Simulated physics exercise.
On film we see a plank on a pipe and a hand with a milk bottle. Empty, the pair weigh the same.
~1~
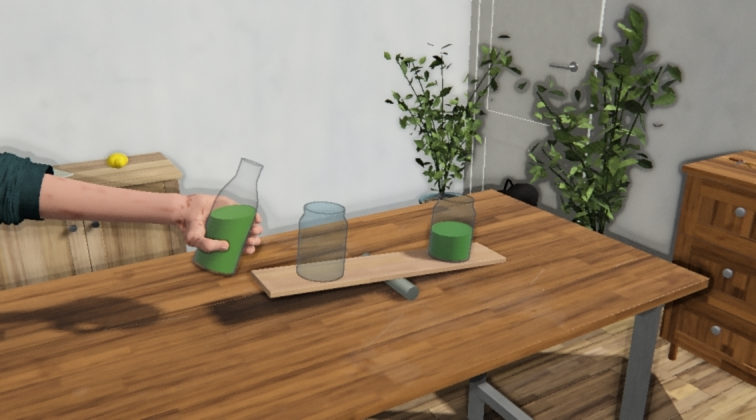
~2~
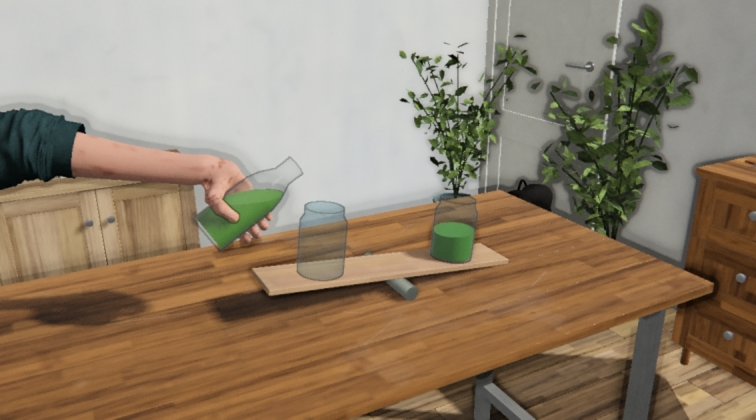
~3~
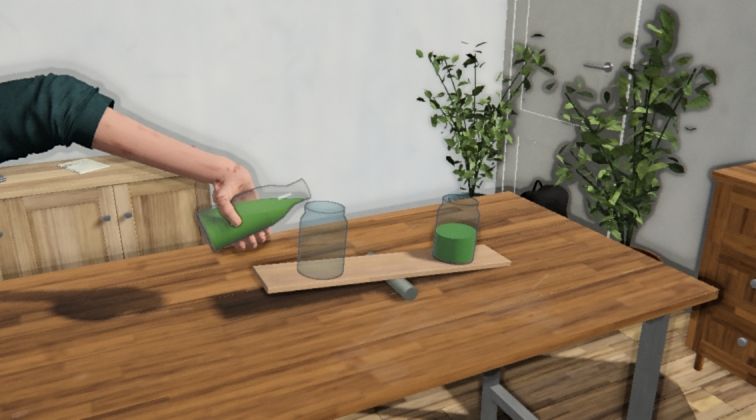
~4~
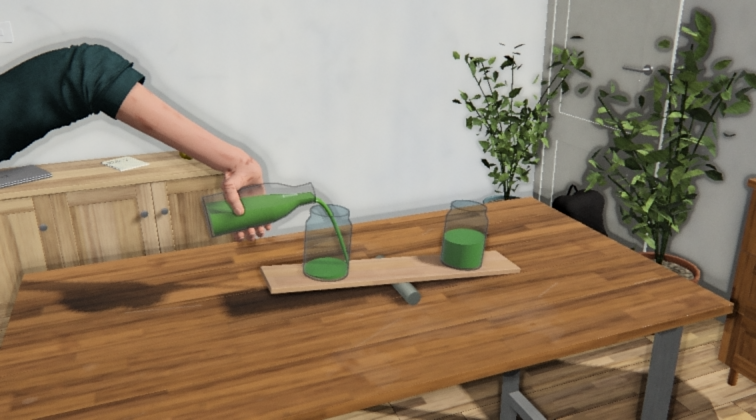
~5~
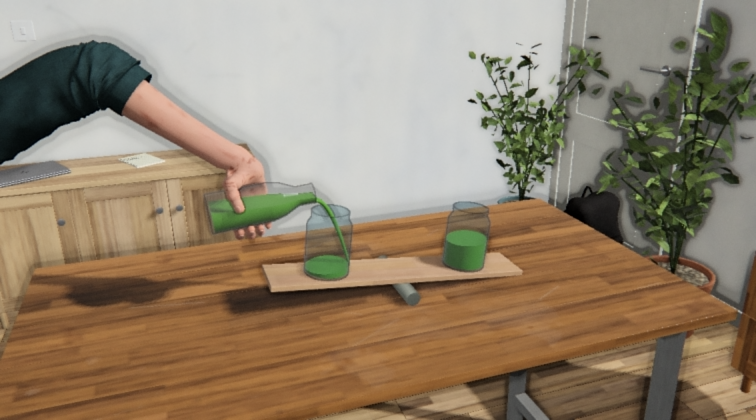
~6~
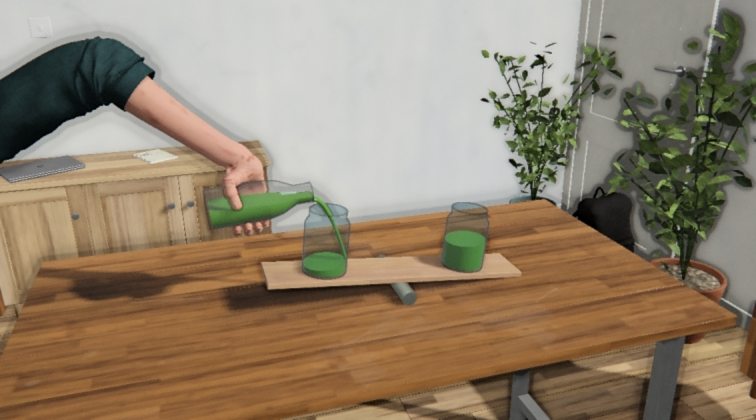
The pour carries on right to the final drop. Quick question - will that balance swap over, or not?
It swaps over.
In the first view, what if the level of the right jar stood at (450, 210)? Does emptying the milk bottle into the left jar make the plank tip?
Once the pour is done, it rests unchanged.
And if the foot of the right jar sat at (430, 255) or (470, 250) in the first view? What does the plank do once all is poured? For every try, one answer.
Log, try 1 then try 2: Tilts the other way, unchanged.
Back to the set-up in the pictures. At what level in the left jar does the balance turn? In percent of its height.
Estimated fill: Near 40 per cent.
Next, the left jar is about a third full; the plank leans as before.
After that, the left jar is about half full; the plank has swung over, and that end is down.
Finally, the left jar is about half full; the plank has swung over, and that end is down.
